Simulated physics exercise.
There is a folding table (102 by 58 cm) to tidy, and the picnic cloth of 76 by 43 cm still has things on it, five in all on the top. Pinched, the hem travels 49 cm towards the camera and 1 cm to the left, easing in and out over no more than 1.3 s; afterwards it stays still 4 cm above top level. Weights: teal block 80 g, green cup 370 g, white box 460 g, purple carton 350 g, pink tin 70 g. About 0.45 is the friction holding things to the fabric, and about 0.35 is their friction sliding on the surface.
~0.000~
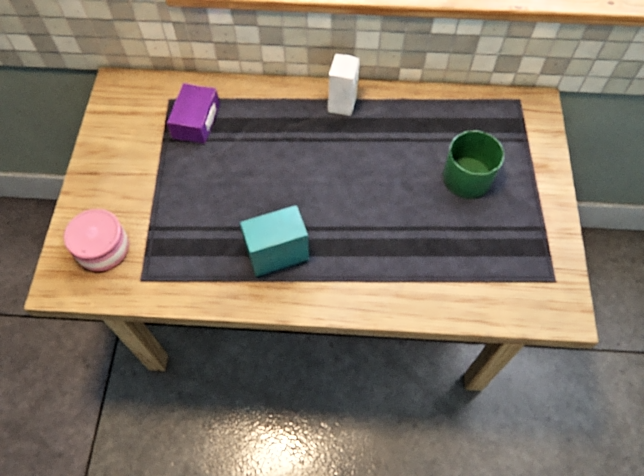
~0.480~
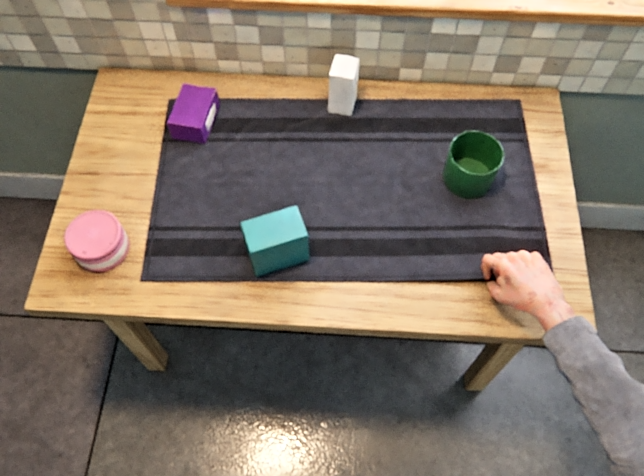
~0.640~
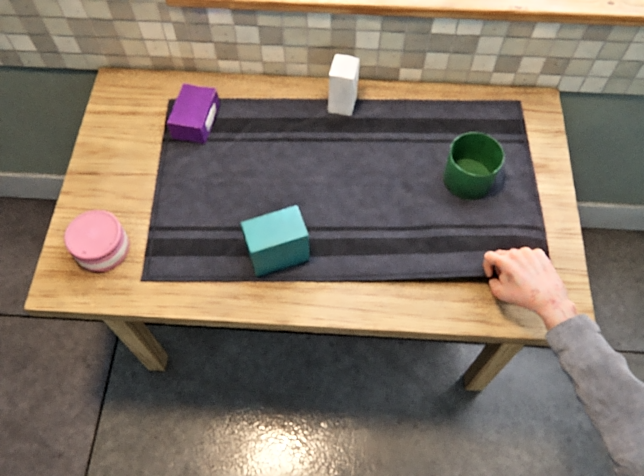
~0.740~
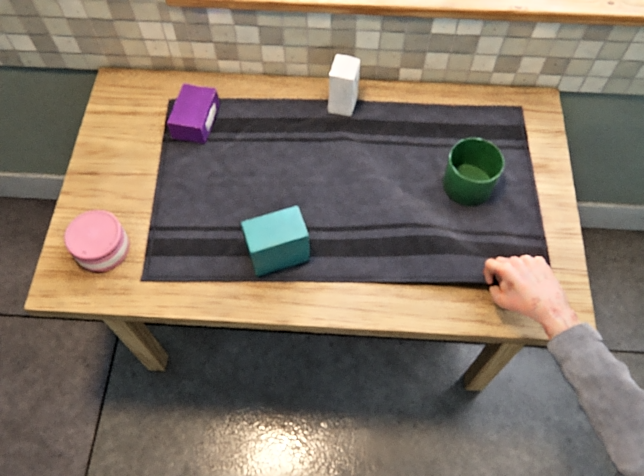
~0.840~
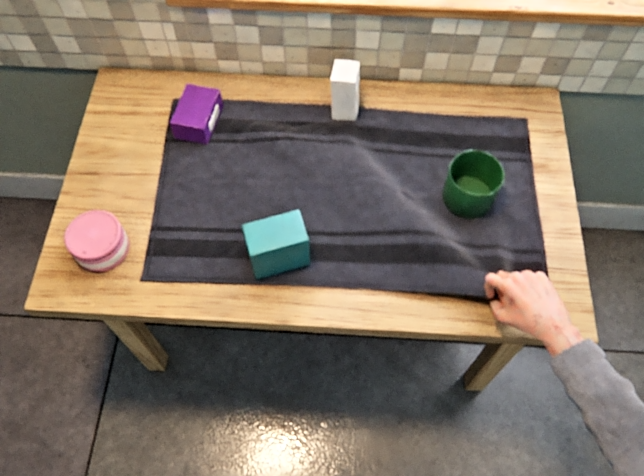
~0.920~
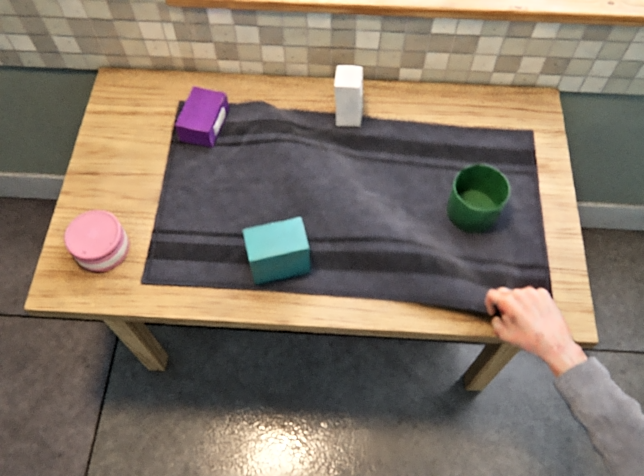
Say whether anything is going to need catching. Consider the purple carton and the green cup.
As I see it, the purple carton fails to come off; the green cup fails to stay up.
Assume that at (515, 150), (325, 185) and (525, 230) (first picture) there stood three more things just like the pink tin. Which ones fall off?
Off the top, off the top, off the top.
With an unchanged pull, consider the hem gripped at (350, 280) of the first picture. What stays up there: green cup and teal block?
Lab note: Green cup is gone from the top, teal block is gone from the top.
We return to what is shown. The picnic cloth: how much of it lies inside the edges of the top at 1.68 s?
Near 30 in a hundred.
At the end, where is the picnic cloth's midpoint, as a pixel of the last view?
Midpoint, last view: Approx. (401, 376).
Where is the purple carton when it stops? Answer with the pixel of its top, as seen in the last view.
Resting point is at approximately (301, 223).
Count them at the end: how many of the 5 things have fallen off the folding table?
I make it 2.
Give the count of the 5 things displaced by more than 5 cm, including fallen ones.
Counted result: 4.
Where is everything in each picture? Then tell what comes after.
Purple carton (192, 105); green cup (477, 152); picnic cloth corners (140, 281) (520, 99) (556, 282), in the first frame.
Picnic cloth corners (141, 281) (520, 100); grip (489, 278), in the second frame.
Picnic cloth corners (141, 281) (521, 101); grip (491, 276), in the third frame.
Green cup (477, 160); picnic cloth corners (141, 281) (522, 106); grip (491, 283), in the fourth frame.
Purple carton (195, 105); green cup (477, 172); teal block (275, 232); picnic cloth corners (141, 281) (527, 118); grip (492, 297), in the fifth frame.
Purple carton (201, 108); green cup (482, 187); picnic cloth corners (141, 284) (534, 130); grip (493, 314), in the sixth frame.
After 1.2 s, 85 % of the picnic cloth is still over the top; green cup 22 cm off its start, purple carton 11 cm off its start, teal block 11 cm off its start.
After 1.4 s, 60 % of the picnic cloth is still over the top; green cup 36 cm off its start, purple carton 20 cm off its start, teal block 21 cm off its start.
After 1.7 s, 30 % of the picnic cloth is still over the top; green cup over the edge, purple carton 33 cm off its start at (293, 210), teal block over the edge.
After 1.9 s, 25 % of the picnic cloth is still over the top; green cup over the edge, purple carton 35 cm off its start, teal block over the edge.
After 3.5 s, 25 % of the picnic cloth is still over the top; green cup over the edge, purple carton 36 cm off its start at (301, 223), teal block over the edge, white box 8 cm off its start at (371, 91).
